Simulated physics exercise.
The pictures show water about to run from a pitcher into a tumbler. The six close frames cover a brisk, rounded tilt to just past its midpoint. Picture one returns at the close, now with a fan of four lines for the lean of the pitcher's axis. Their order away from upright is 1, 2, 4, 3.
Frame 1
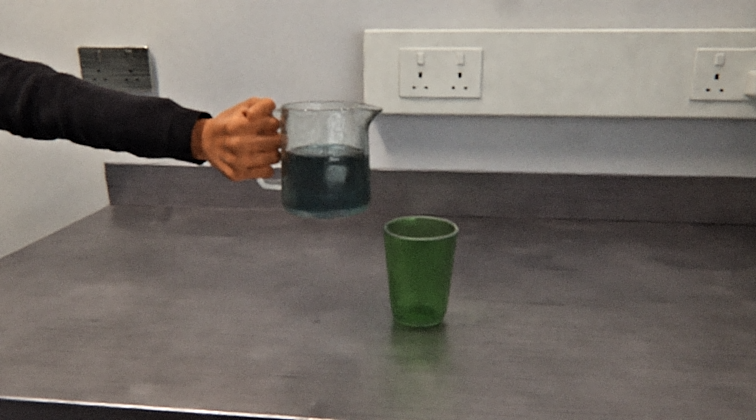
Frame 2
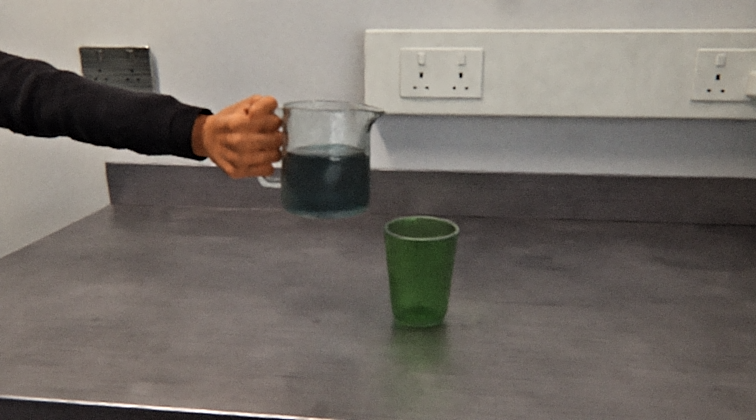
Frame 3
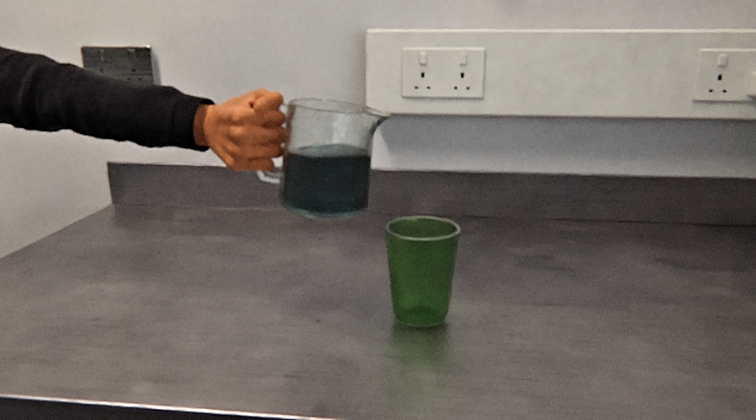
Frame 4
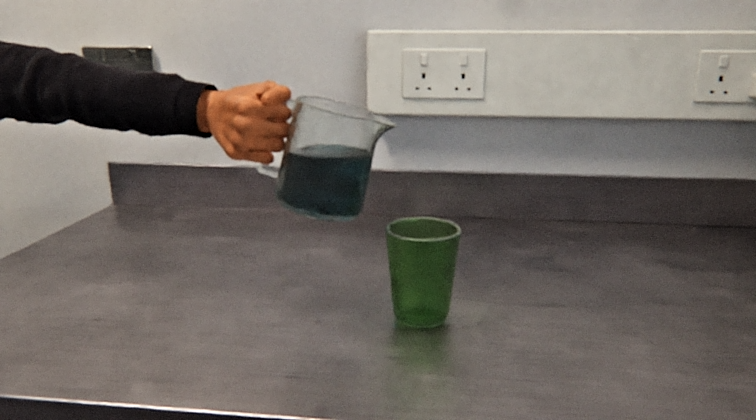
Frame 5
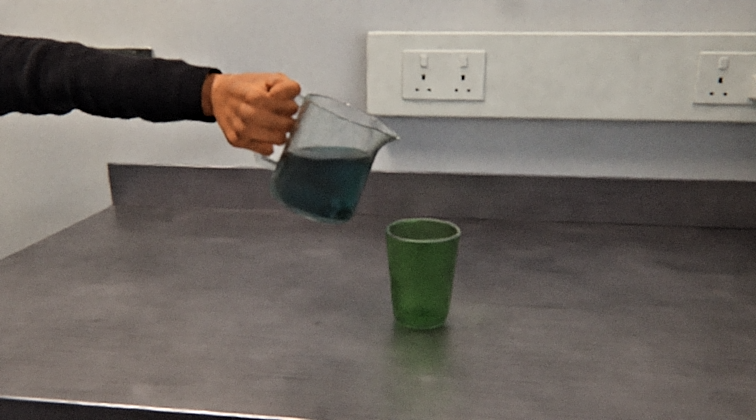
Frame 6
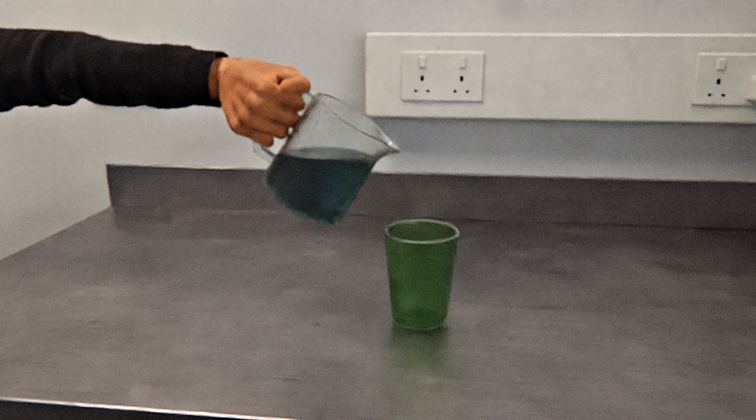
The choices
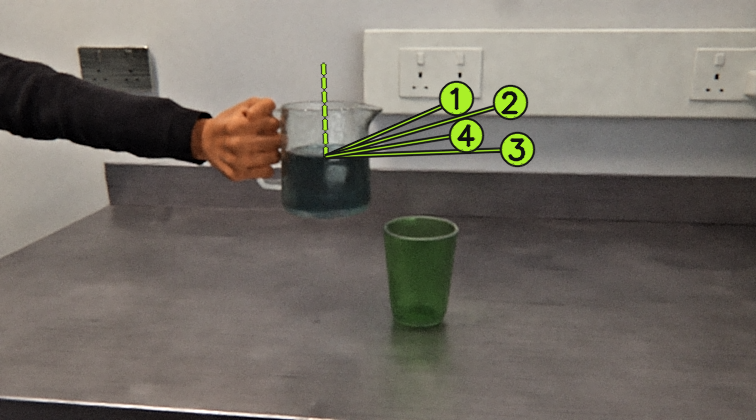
To begin with, a hand in a dark sleeve holds a clear glass pitcher of dark bluish liquid upright, above and to the left of a green tumbler on a grey counter. The hand then rises slightly and moves right, steadily tilting the pitcher's spout down toward the tumbler, with no liquid leaving it.
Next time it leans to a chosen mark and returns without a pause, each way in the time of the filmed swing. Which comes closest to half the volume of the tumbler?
Line 2.
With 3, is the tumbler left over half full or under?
Over.
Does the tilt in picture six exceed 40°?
No.
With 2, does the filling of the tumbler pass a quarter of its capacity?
Yes, clearly.
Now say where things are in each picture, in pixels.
The first picture shows upright, lip at (381, 109); rim of the tumbler round (421, 227); nothing has left yet.
The second picture shows upright, lip at (384, 111); nothing has left yet.
The third picture shows tipped about 6°, lip at (389, 116); nothing has left yet.
The fourth picture shows tipped about 14°, lip at (394, 125); nothing has left yet.
The fifth picture shows tipped about 23°, lip at (398, 137); nothing has left yet.
The sixth picture shows tipped about 32°, lip at (400, 151); nothing has left yet.
In lime, 1 at (441, 106); 2 at (494, 107); 3 at (500, 150); 4 at (449, 136).
If 1 is chosen, the tumbler ends with about 34 % of what it can hold.
If 2 is chosen, the tumbler ends with about 50 % of what it can hold.
If 3 is chosen, the tumbler ends with about 79 % of what it can hold.
If 4 is chosen, the tumbler ends with about 64 % of what it can hold.
